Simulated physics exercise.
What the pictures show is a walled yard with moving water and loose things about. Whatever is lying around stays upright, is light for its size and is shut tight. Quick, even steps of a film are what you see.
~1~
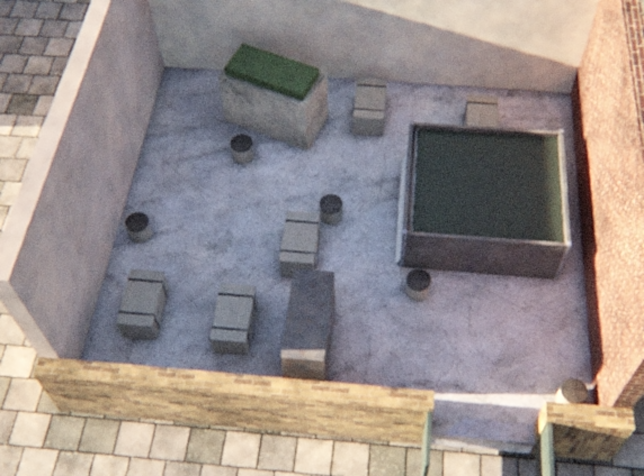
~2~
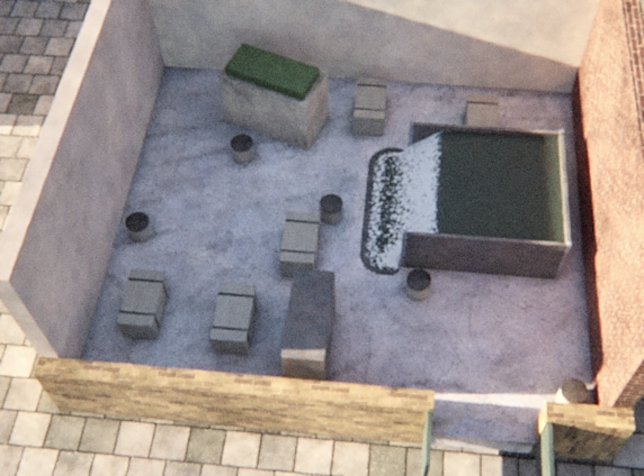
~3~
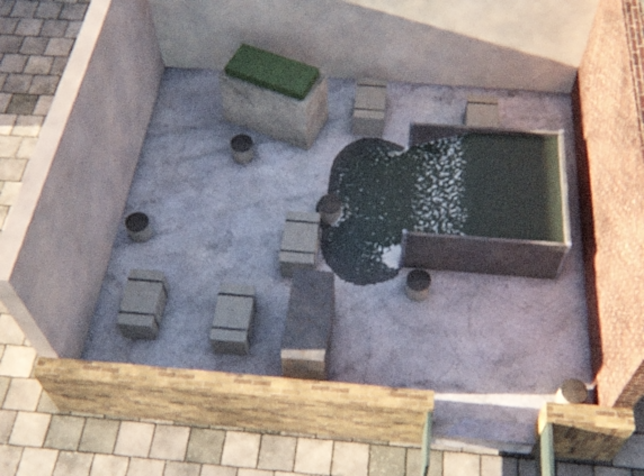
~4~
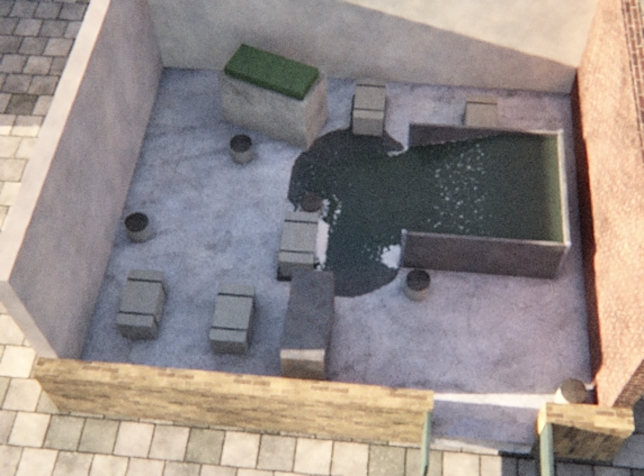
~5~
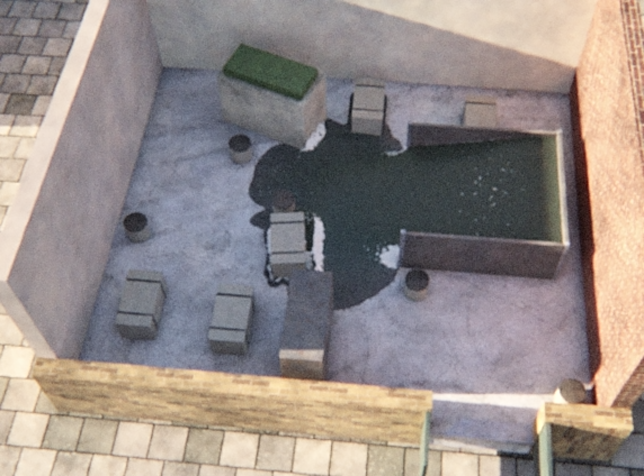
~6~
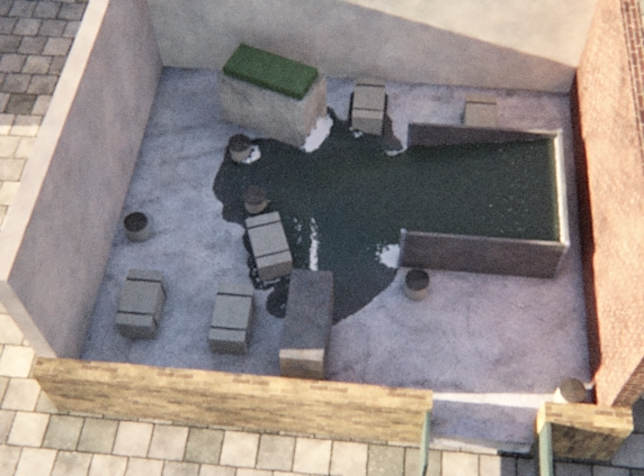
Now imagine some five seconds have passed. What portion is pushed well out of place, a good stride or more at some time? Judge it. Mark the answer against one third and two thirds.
Two thirds or more of them.
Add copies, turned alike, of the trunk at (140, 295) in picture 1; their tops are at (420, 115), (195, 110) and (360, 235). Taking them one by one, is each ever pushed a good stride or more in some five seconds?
One by one: Hardly budges; knocked well away; knocked well away.
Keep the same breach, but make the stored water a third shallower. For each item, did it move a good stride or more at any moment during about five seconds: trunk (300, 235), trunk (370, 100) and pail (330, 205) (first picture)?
Object 1: Passed the mark. Object 2: Stayed below the mark. Object 3: Passed the mark.
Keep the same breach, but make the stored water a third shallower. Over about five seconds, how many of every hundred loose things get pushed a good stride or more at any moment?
I get 60 percent.
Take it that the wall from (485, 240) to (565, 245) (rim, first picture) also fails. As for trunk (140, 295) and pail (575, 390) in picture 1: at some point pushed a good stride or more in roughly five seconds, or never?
Taking them in order, short of it and covered the distance.
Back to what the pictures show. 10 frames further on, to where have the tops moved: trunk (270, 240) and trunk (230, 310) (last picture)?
The first top is near (125, 269) and the second near (176, 351).
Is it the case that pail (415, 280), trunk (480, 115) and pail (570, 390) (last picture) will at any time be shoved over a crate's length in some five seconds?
In the order given: Fell short, fell short, fell short.
A moment on, 2 of 10 are well off their spots; 0 afloat.
Next, 5 of 10 are well off their spots; 3 afloat.
Later, 5 of 10 are well off their spots; 6 afloat.
In the end, 6 of 10 are well off their spots, and 7 have been at some point; 6 afloat.
